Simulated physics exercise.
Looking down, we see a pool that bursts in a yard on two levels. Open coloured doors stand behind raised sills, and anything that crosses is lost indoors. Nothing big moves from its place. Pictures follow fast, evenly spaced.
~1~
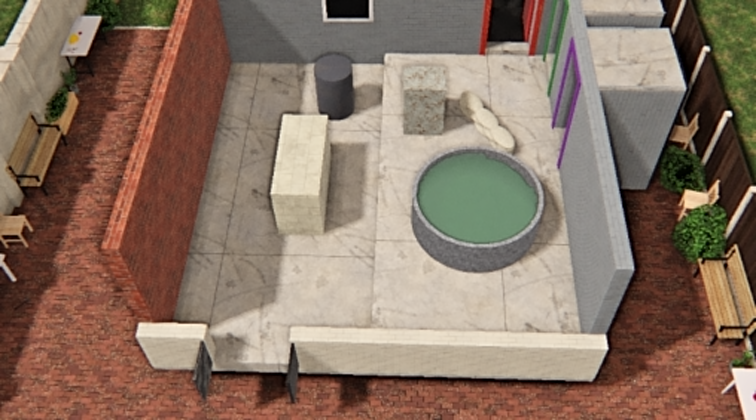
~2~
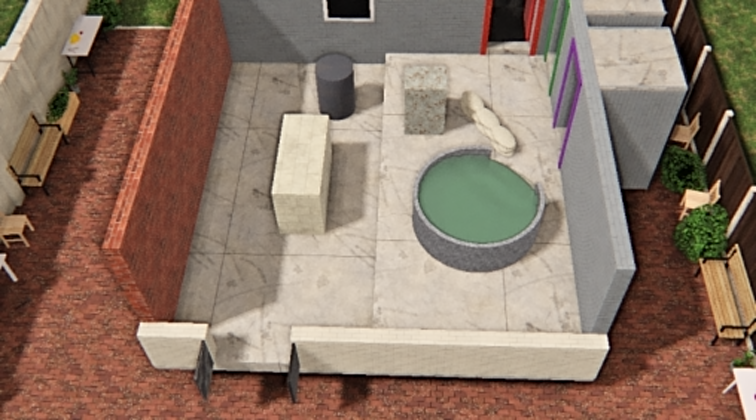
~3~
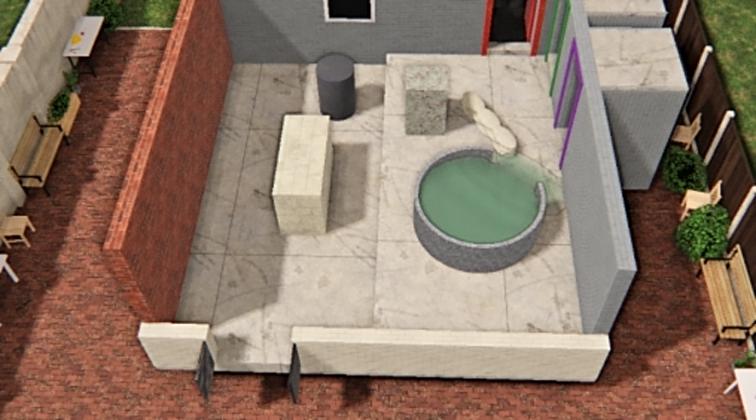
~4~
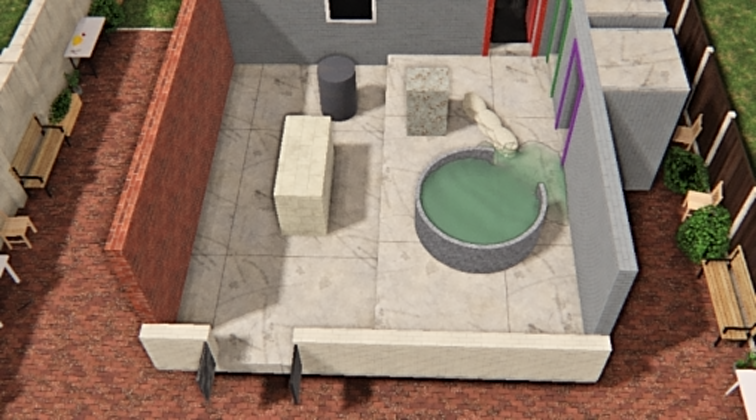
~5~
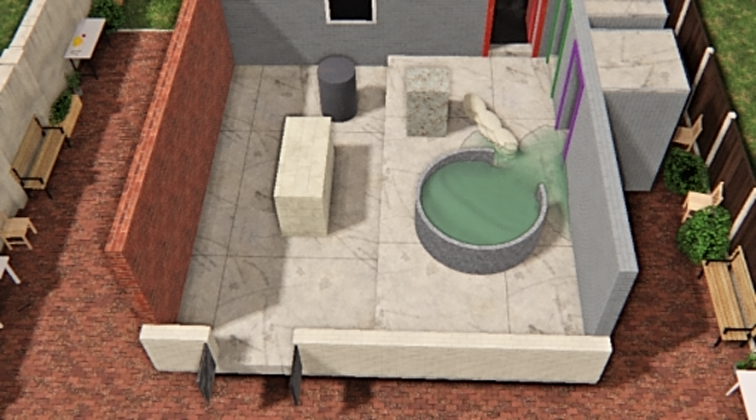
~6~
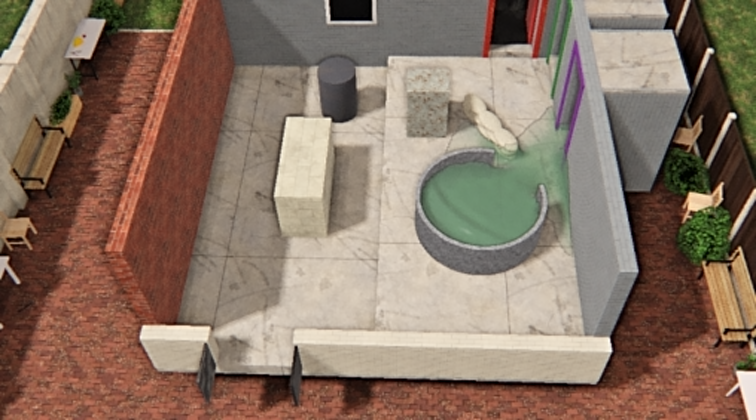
A walled yard paved in pale stone is seen from high above, with red brick ground and wooden benches on either side. A round grey tank of green water stands right of centre, near a cream block, a dark cylinder, a speckled block, a pale curved sculpture and red, green and purple doorways. The tank's far rim opens, and translucent green water pours out, splashing toward the right wall, while the view barely shifts.
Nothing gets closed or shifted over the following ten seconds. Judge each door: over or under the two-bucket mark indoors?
My call: Purple door, over; red door, over; green door, under.
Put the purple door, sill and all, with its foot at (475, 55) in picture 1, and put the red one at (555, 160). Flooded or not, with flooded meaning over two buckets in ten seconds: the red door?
Log - red door: Beyond the mark.
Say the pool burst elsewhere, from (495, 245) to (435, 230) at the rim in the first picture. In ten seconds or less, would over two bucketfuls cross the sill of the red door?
Note: Red falls short.
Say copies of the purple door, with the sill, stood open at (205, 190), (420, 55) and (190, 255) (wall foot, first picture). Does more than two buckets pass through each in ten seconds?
Outcome by door - within the limit, within the limit, within the limit.
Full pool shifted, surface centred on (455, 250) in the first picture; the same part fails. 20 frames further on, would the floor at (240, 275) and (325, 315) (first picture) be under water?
Bone-dry, bone-dry.
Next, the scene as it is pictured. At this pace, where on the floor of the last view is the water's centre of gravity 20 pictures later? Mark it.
The water's centre sits above (490, 179).
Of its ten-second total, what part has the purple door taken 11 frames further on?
Roughly 55 %.
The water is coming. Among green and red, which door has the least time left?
I'd say the green door.
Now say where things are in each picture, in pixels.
In the first picture, the round tank at (477, 197) is whole and still.
In the second picture, the front is at a hidden place, out from the gap on the round tank's far side.
In the third picture, the front is at a hidden place, out from the gap on the round tank's far side.
In the fourth picture, water pours out on the round tank's far side and has run to (537, 145).
In the fifth picture, the front is at (555, 129), out from the gap on the round tank's far side.
In the sixth picture, water pours out on the round tank's far side and has run to (552, 110).
A moment on, water covers 15 % of the floor; the purple door far over two buckets in, the red door not reached, the green door wet at the sill, nothing in.
Next, water covers 25 % of the floor; the purple door far over two buckets in, the red door under two buckets in, the green door wet at the sill, nothing in.
Then, water covers 35 % of the floor; the purple door far over two buckets in, the red door over two buckets in, the green door wet at the sill, nothing in.
Later, water covers 65 % of the floor; the purple door far over two buckets in, the red door far over two buckets in, the green door wet at the sill, nothing in.
In the end, water covers 95 % of the floor; the purple door far over two buckets in, the red door far over two buckets in, the green door wet at the sill, nothing in.
